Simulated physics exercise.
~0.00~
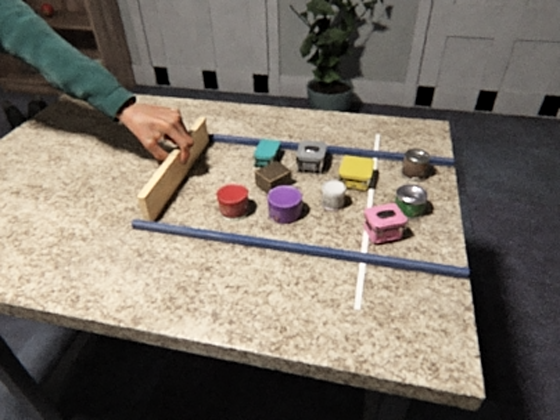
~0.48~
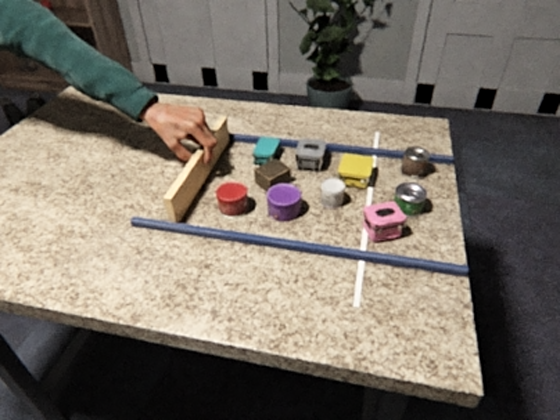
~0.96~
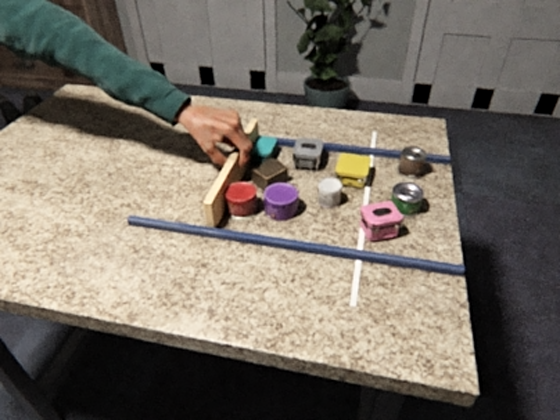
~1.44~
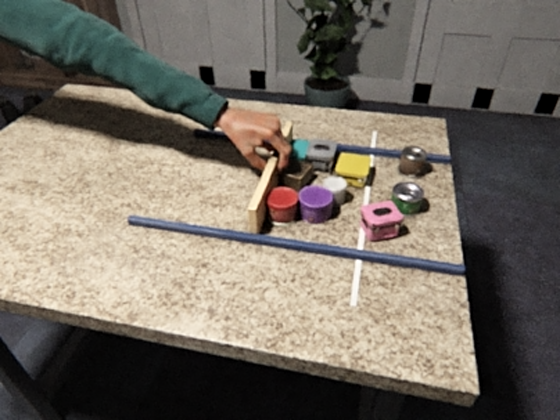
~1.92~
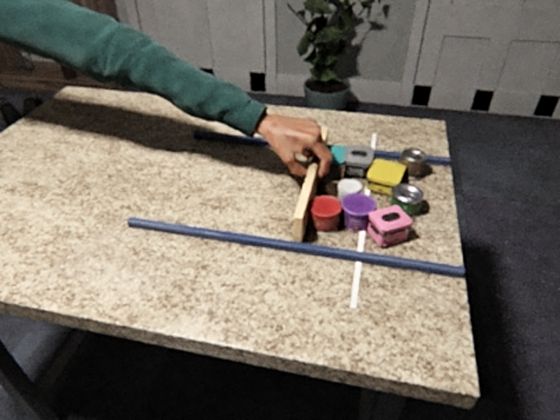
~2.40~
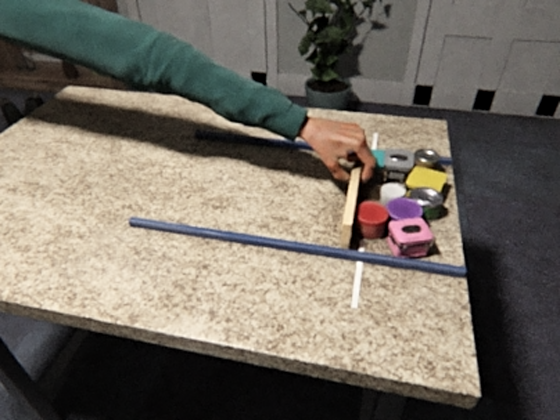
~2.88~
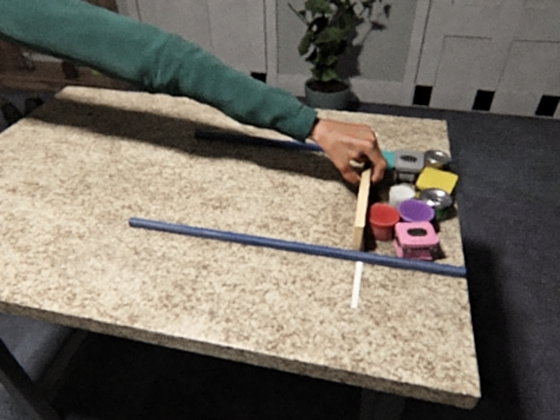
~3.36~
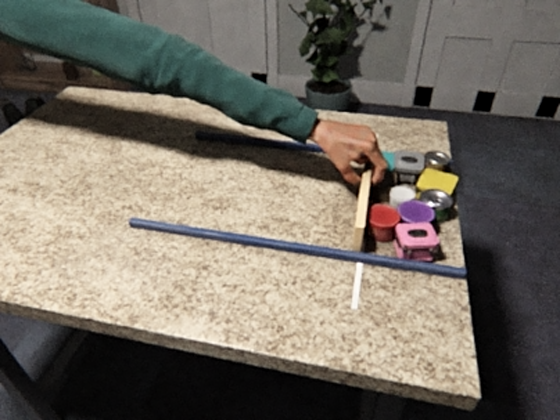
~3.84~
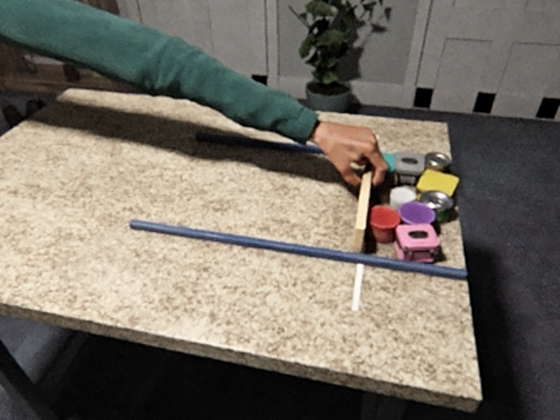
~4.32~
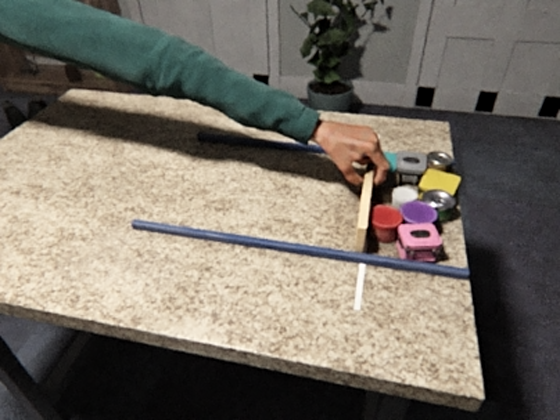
The footage shows a hand sliding an upright wooden board rightward between two blue rods on a speckled table, gathering small tins, tubs and cases into a cluster and pushing them past a white tape line. The board stops at the tape, and everything stays on the table near its edge.
